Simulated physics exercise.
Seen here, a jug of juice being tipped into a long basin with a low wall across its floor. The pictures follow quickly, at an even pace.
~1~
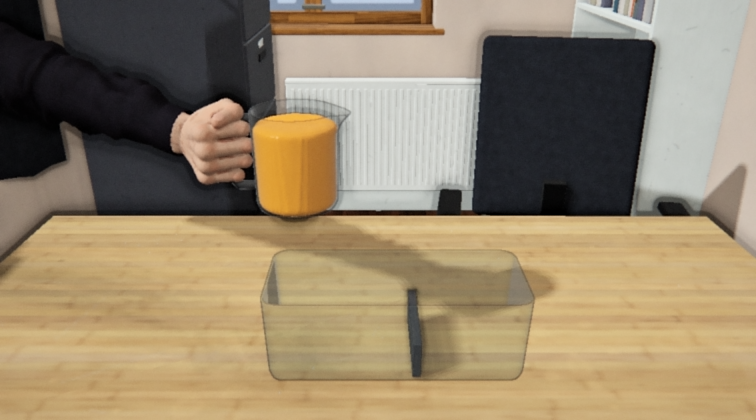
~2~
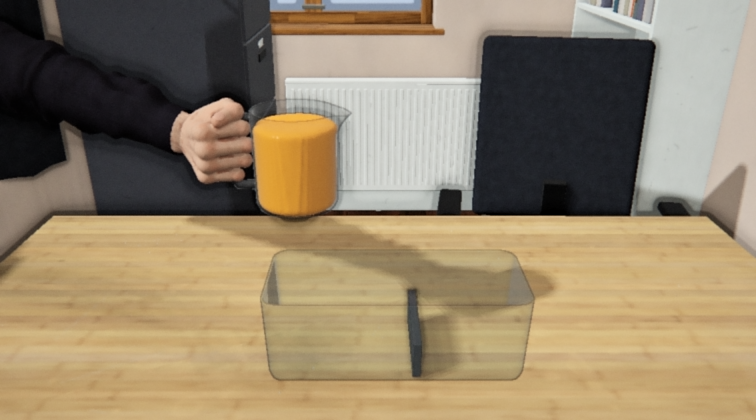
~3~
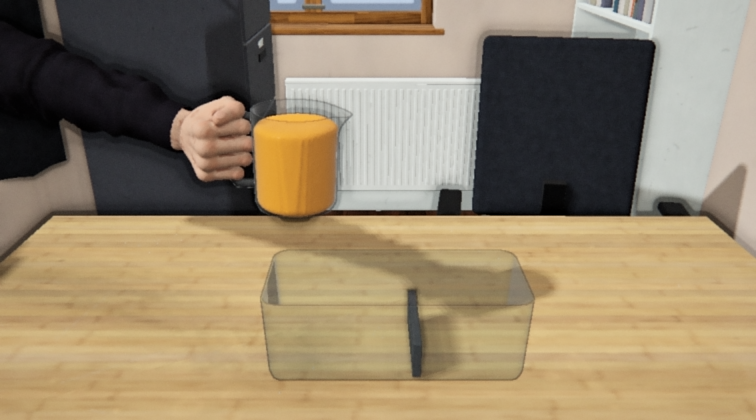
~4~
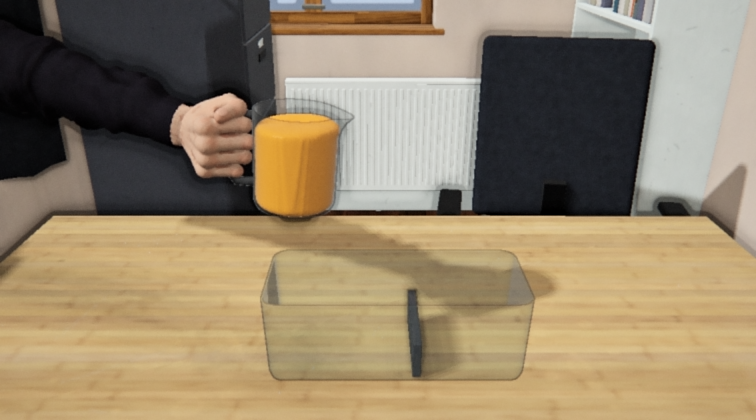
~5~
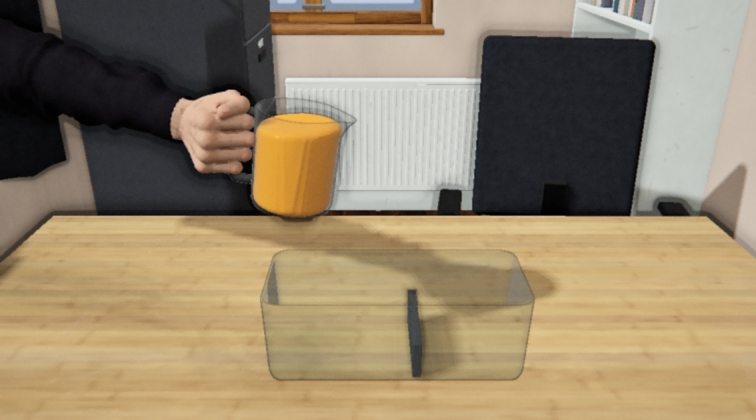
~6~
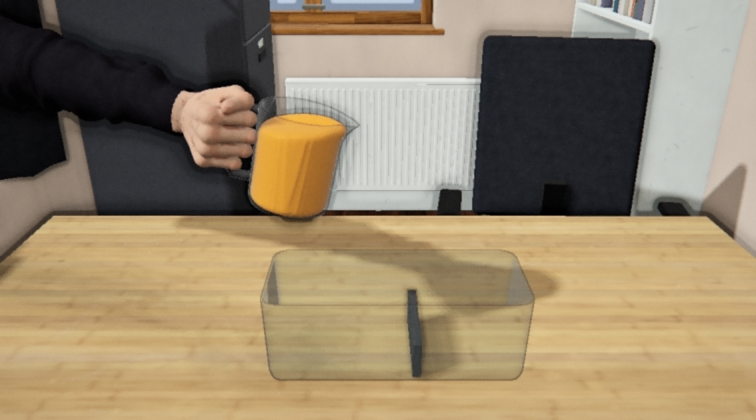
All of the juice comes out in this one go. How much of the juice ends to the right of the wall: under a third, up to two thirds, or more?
It comes to from a third to two thirds.
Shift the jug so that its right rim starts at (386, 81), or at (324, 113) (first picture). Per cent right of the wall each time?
Roughly 90 per cent, and 5 per cent.
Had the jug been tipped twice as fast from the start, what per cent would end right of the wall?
Near 20 %.
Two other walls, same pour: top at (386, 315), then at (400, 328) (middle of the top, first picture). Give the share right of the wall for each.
In turn 85 and 65 in a hundred.
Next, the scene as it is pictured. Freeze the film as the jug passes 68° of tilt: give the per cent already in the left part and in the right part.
Some 0 per cent left and 5 right.
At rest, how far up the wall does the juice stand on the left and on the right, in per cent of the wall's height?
Some 30 per cent left and 30 right.
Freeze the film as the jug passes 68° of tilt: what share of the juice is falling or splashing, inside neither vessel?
Roughly 15 in a hundred.
A moment on, the tilt is 68° and 79 per cent is still to pour, 1 is left of the wall and 4 right of it.
Next, the tilt is 104° and 23 per cent is still to pour, 18 is left of the wall and 37 right of it.
Then the tilt is 112° and 1 per cent is still to pour, 51 is left of the wall and 44 right of it.
Later the tilt is 112° and 0 per cent is still to pour, 54 is left of the wall and 44 right of it.
At rest 54 per cent lies left of the wall, 44 right of it and 2 outside.
